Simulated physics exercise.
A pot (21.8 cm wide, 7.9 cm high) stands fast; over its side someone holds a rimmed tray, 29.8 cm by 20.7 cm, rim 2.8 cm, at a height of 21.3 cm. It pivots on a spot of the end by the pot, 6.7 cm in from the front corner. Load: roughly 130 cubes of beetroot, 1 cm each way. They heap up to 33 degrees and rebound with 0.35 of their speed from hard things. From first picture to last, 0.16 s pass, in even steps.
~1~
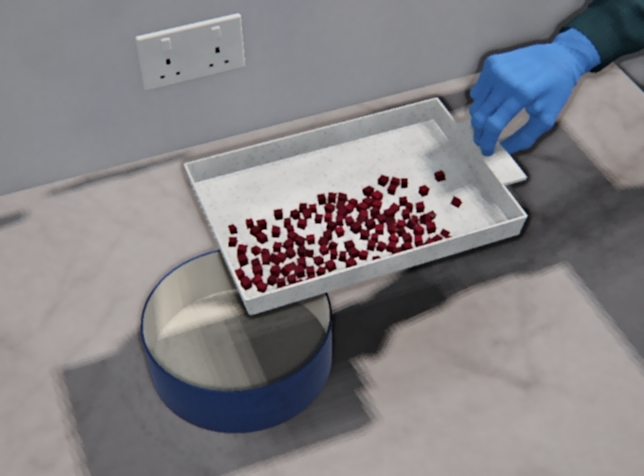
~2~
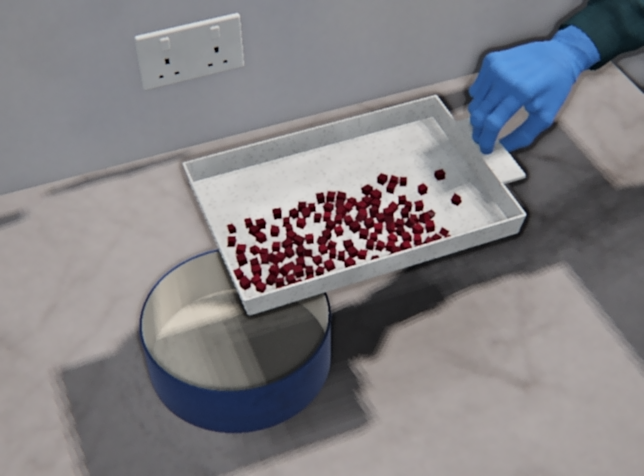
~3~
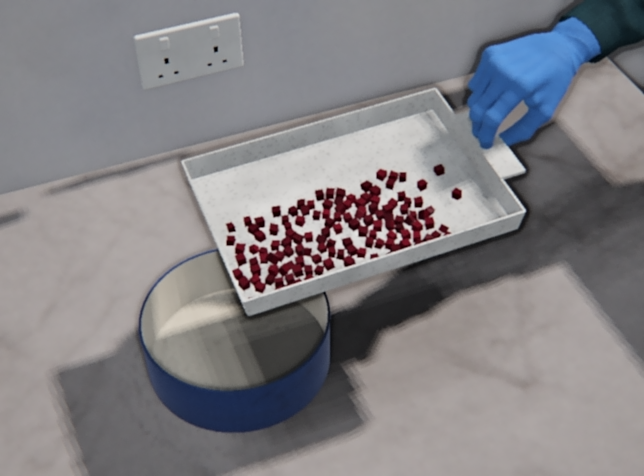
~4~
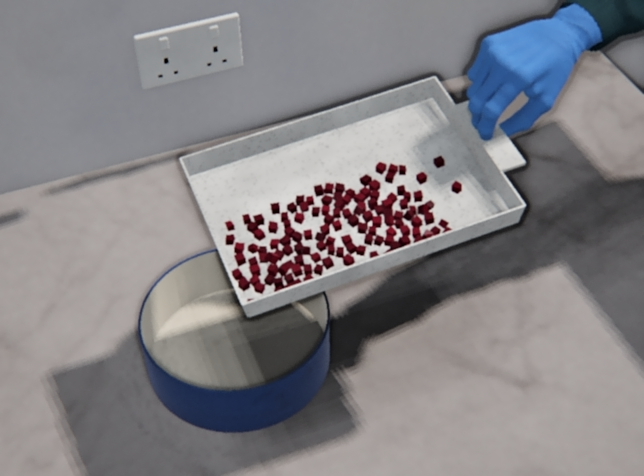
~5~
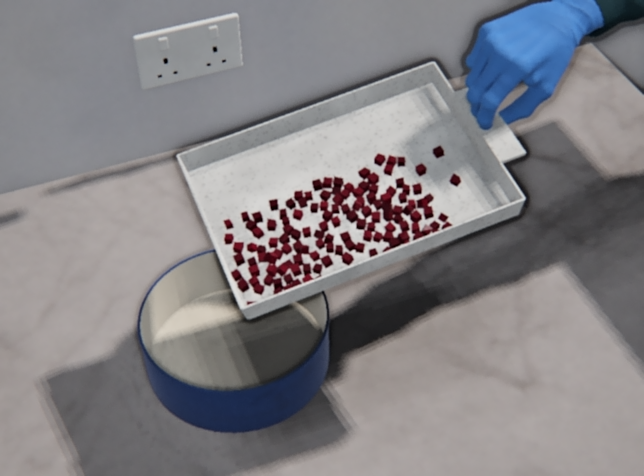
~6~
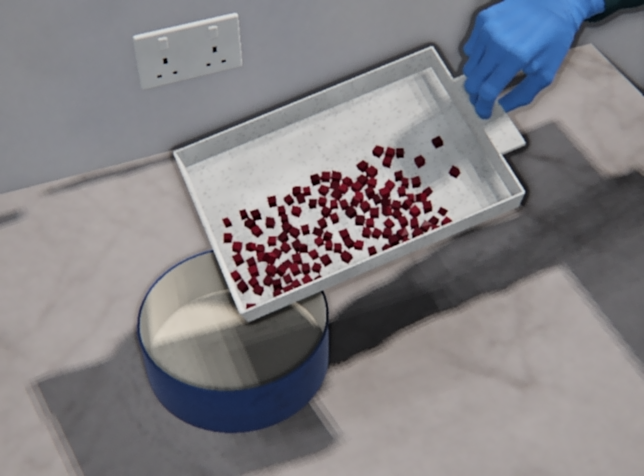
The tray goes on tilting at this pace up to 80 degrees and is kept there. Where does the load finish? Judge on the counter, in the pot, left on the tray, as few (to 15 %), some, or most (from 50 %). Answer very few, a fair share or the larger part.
Counter: The larger part, pot: Very few, tray: A fair share.
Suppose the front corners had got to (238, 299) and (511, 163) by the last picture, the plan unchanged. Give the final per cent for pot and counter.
Pot 10, counter 55.
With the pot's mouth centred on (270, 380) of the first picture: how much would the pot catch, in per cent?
Some 70 per cent.
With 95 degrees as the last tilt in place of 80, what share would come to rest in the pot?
Then about 0 per cent.
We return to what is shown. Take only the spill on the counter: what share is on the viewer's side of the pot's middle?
Roughly 100 per cent.
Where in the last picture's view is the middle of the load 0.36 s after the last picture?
At about (296, 256).
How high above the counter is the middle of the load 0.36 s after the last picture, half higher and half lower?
About 26 cm.
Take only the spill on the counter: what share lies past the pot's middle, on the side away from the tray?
Roughly 90 per cent.
Then, 0.22 s after the last picture, tilt 49 degrees; the tray holds 100 %, the pot 0 %.
Then, 0.36 s after the last picture, tilt 70 degrees; the tray holds 100 %, the pot 0 %.
Then, 0.63 s after the last picture, tilt 80 degrees; the tray holds 60 %, the pot 0 %.
In the end, counter 60 %, pot 0 %, tray 40 %.
